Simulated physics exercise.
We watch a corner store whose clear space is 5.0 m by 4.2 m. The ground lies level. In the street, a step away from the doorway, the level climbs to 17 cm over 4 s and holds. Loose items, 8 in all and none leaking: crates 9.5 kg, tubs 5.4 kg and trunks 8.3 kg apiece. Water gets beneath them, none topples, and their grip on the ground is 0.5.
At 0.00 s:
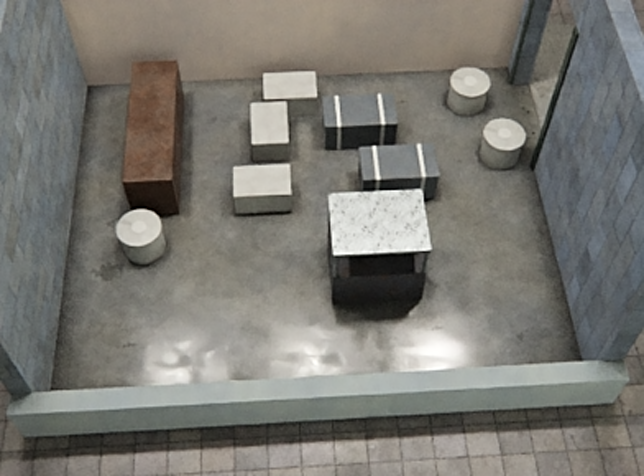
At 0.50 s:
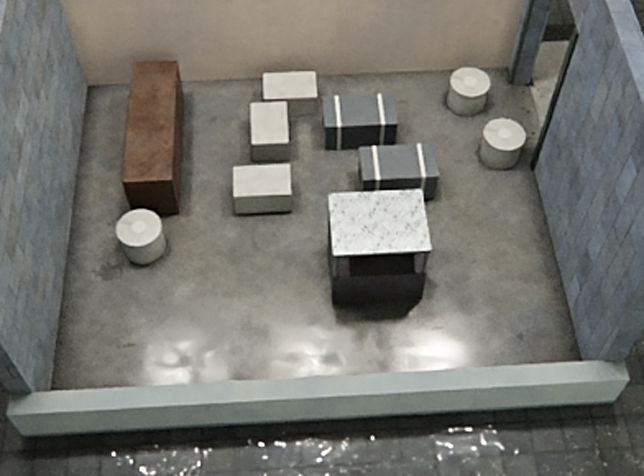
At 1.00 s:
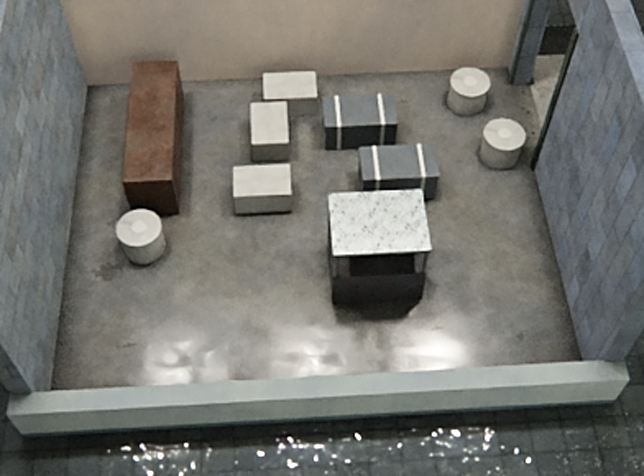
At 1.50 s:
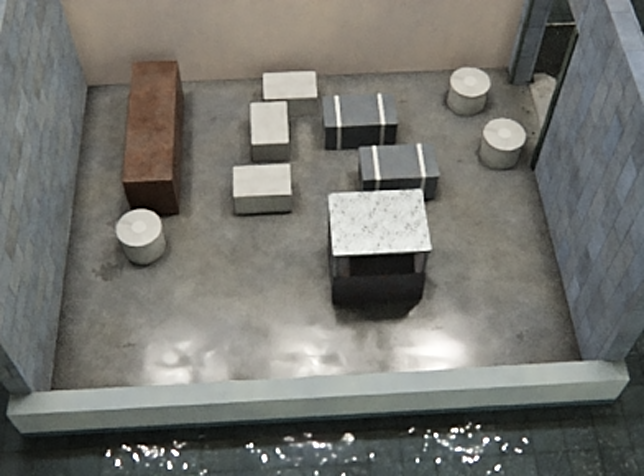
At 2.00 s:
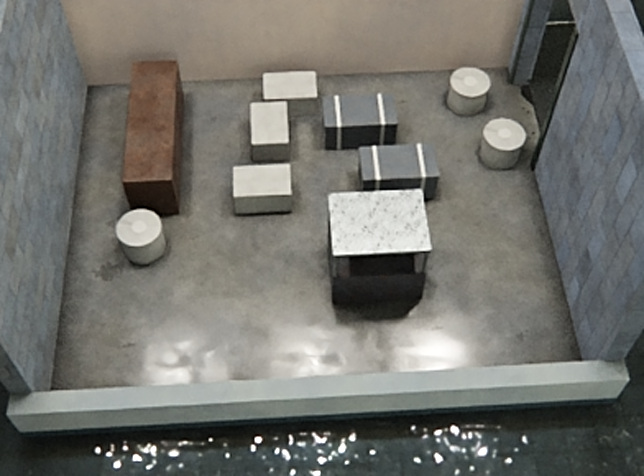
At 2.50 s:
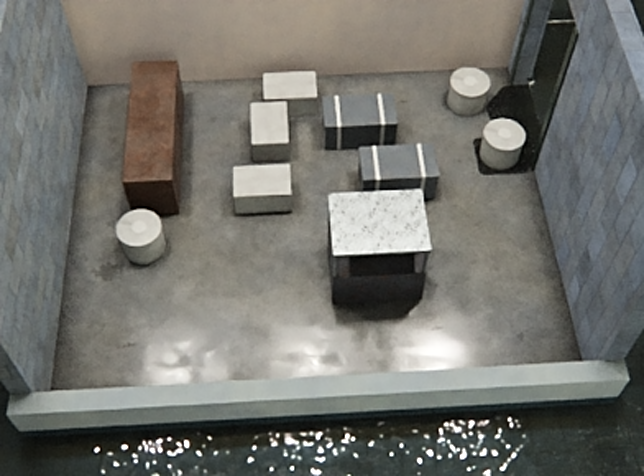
Dark water covers the paving outside the walled room and begins entering by the doorway.
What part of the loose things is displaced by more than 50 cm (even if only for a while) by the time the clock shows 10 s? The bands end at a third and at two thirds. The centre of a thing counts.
Share: Two thirds or above.
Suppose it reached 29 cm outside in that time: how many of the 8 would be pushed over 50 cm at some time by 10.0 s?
Then 8.
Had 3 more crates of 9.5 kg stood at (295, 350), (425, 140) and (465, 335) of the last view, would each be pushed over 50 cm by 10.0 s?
In that order: Less, over, short of it.
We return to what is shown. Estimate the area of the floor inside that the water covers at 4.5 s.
Some 4.5 m2.
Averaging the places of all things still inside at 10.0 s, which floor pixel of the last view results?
At about (237, 249).
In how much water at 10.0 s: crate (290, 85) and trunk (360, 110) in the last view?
Roughly 11 and 4 cm.
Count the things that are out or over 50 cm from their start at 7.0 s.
I count 6.
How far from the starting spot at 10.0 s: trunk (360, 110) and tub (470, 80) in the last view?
In that order: 250 cm, 250 cm.
After 3.5 s 0 of 8 are over 50 cm from their spots; 0 afloat.
After 4.5 s 2 of 8 are over 50 cm from their spots; 0 afloat.
After 7.0 s 6 of 8 are over 50 cm from their spots; 5 afloat.
After 10.0 s 7 of 8 are over 50 cm from their spots, and 7 have been at some point; 5 afloat.
